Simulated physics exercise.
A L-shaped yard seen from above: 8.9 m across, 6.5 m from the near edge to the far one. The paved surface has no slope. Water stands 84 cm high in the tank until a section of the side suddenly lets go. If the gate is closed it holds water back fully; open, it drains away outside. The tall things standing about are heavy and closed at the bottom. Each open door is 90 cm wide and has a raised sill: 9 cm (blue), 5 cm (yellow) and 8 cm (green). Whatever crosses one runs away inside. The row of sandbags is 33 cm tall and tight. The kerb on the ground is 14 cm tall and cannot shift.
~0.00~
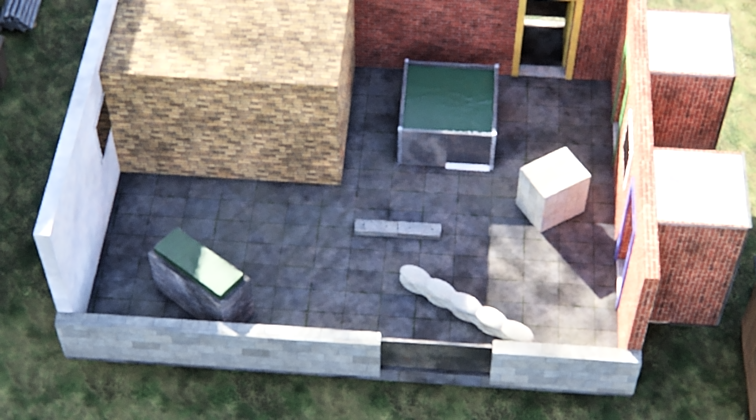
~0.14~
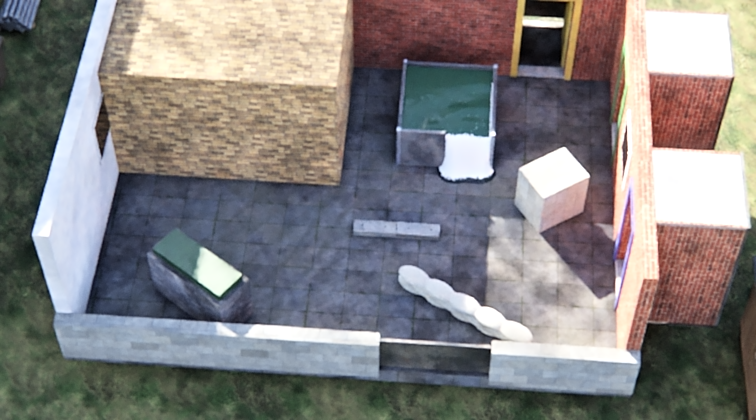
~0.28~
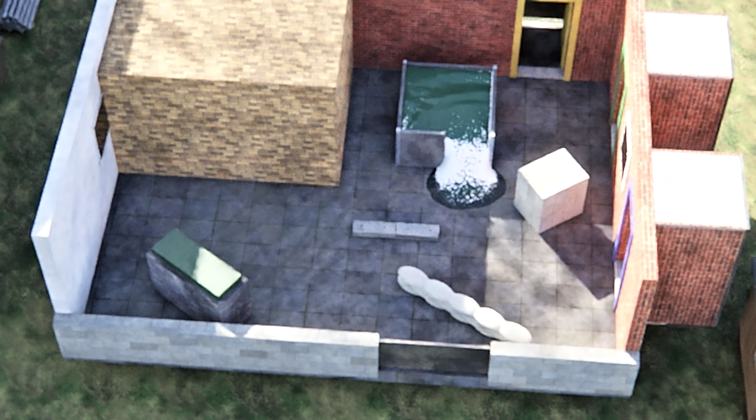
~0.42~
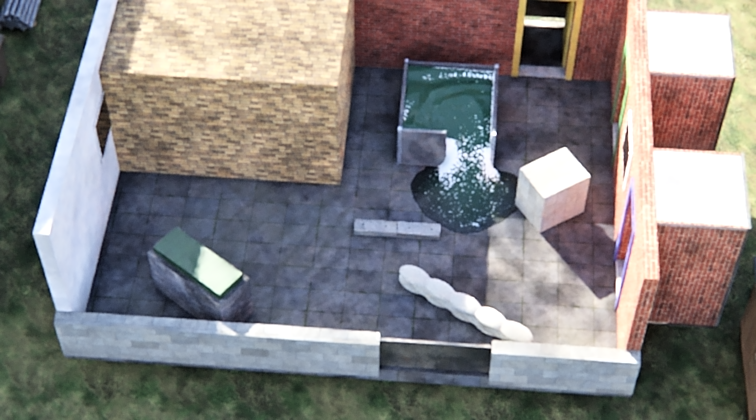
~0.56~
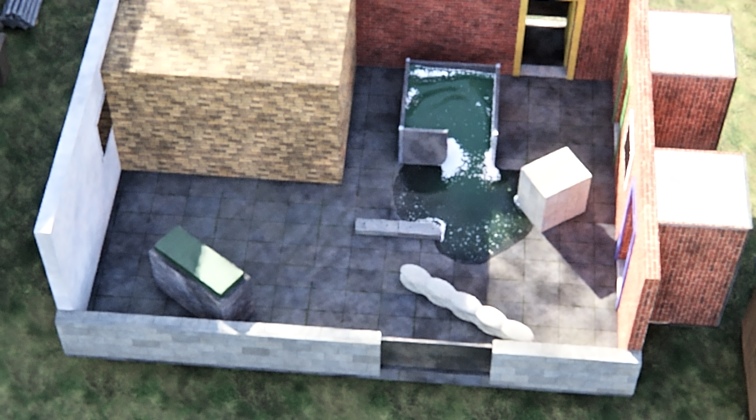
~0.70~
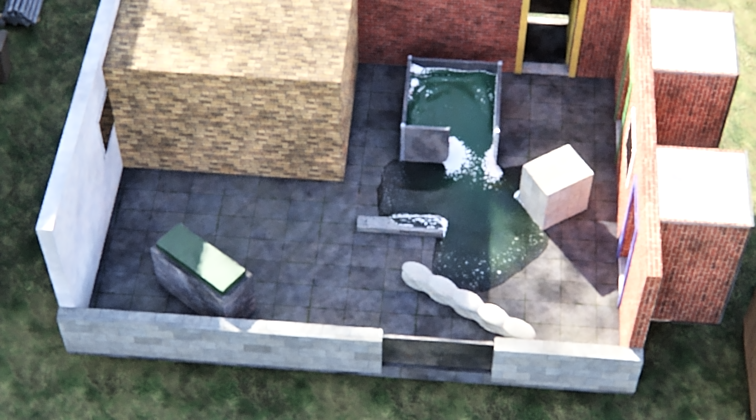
A paved, walled yard held a tank of green water, which poured out through a gap in the front, foaming white, then spread in a dark pool past the pale block and around the low grey bar.
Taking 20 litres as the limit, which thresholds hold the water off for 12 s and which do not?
Door by door: At the blue door it passes the limit; at the yellow door it exceeds the limit; at the green door it does not reach the limit.
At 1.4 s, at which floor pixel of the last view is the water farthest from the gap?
At about (562, 366).
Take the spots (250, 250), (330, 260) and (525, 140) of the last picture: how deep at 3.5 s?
Roughly 2, 2 and 1 cm, in turn.
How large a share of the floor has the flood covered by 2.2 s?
About 35 per cent.
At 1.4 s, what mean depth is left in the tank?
About 52 cm.
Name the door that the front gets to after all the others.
Last comes the yellow one.
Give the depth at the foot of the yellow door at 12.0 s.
Roughly 6.0 cm deep.
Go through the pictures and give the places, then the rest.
Still water, 84 cm deep, in the tank at (449, 100), in the first picture.
Water pours out at (467, 153) and has run 0.5 m, to (493, 172); deepest outside 47 cm, 84 cm at the tank's back, in the second picture.
The front is at (450, 204), 0.9 m from the gap at (466, 157); 0.9 m2 of floor is under water; 83 cm left at the back of the tank, in the third picture.
The front is at (474, 229), 1.4 m from the gap at (468, 156); 2.0 m2 of floor is under water; 78 cm left at the back of the tank, in the fourth picture.
Water pours out at (469, 156) and has run 2.1 m, to (481, 259); deepest outside 49 cm, 71 cm at the tank's back, in the fifth picture.
Water pours out at (471, 153) and has run 2.8 m, to (477, 288); deepest outside 49 cm, 72 cm at the tank's back, in the sixth picture.
After 1.4 s water covers 25 % of the floor and is deepest (36 cm) near (446, 285); blue door not reached, yellow door not reached, green door not reached.
After 2.2 s water covers 35 % of the floor and is deepest (48 cm) near (617, 370); blue door 2 cm at the sill, 0 L in, yellow door not reached, green door 3 cm at the sill, 0 L in.
After 3.5 s water covers 50 % of the floor and is deepest (28 cm) near (616, 324); blue door 8 cm at the sill, 3 L in, yellow door not reached, green door 3 cm at the sill, 0 L in.
After 7.0 s water covers 85 % of the floor and is deepest (14 cm) near (606, 370); blue door 11 cm at the sill, 35 L in, yellow door 9 cm at the sill, 23 L in, green door 5 cm at the sill, 1 L in.
After 12.0 s water covers 95 % of the floor and is deepest (8 cm) near (365, 70); blue door 7 cm at the sill, 41 L in, yellow door 6 cm at the sill, 54 L in, green door 2 cm at the sill, 1 L in.
